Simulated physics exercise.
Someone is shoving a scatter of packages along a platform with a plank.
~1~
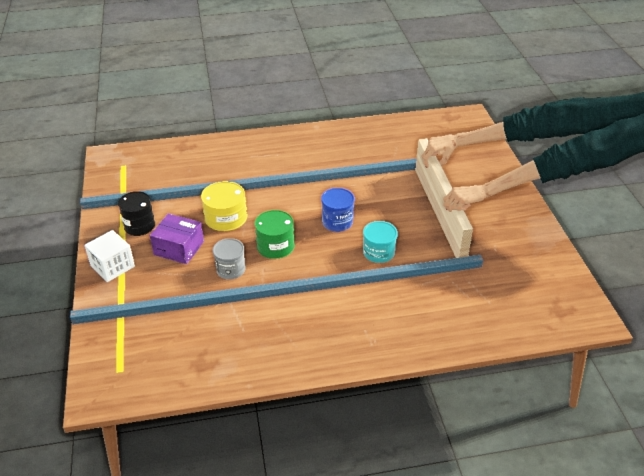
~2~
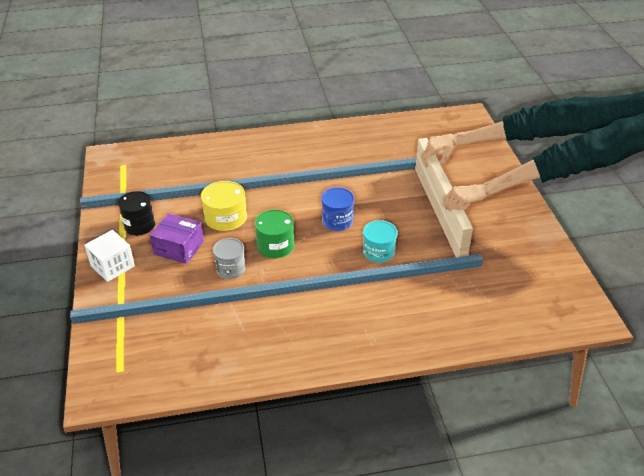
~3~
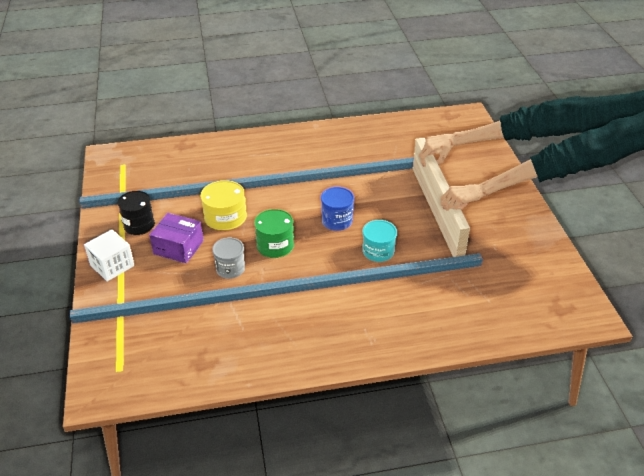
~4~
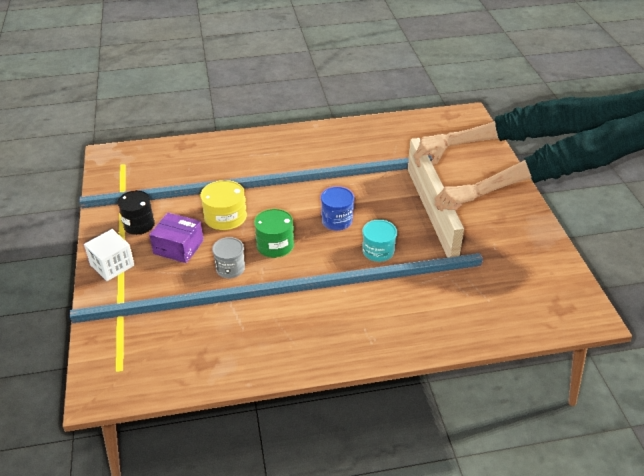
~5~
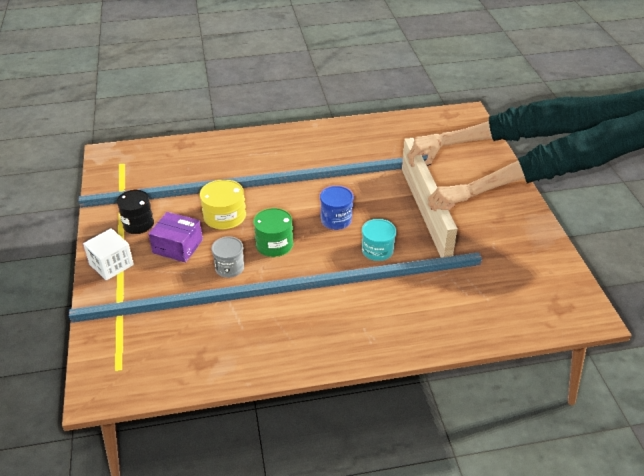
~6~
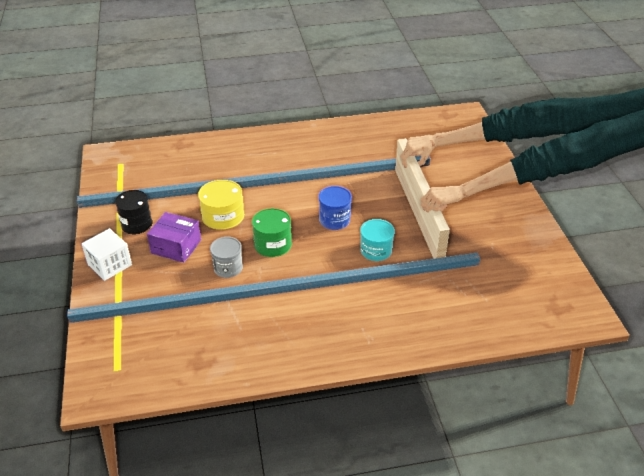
At first, two hands hold a wooden plank at the right of a table, with scattered pails, canisters and boxes lying between two blue rails. The hands then slide the plank a short way left toward the turquoise pail, leaving a small gap, while the packages stay practically still.
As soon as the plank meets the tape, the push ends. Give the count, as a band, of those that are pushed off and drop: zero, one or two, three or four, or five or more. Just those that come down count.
The count that fall off is at least three and at most four.
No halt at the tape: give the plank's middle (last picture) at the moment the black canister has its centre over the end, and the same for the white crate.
About (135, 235), and (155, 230) for the other.
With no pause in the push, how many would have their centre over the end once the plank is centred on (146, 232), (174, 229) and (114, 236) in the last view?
Result per place: 1; 0; 4.
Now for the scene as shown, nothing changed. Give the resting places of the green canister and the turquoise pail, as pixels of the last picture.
About (90, 261), and about (99, 287).
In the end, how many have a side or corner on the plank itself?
The count in contact is 3.
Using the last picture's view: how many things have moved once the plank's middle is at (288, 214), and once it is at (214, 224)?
At that stage 3; at the next, 6.
Early on, none off yet; white crate at rest near (107, 254); black canister at rest near (134, 212); purple parcel at rest near (175, 237).
A while later, none off yet; white crate at rest near (107, 254); black canister at rest near (134, 212); purple parcel travelled a little near (160, 235).
Finally, the number that fall off is three or four; lost, grey pail, purple parcel, black canister and white crate.
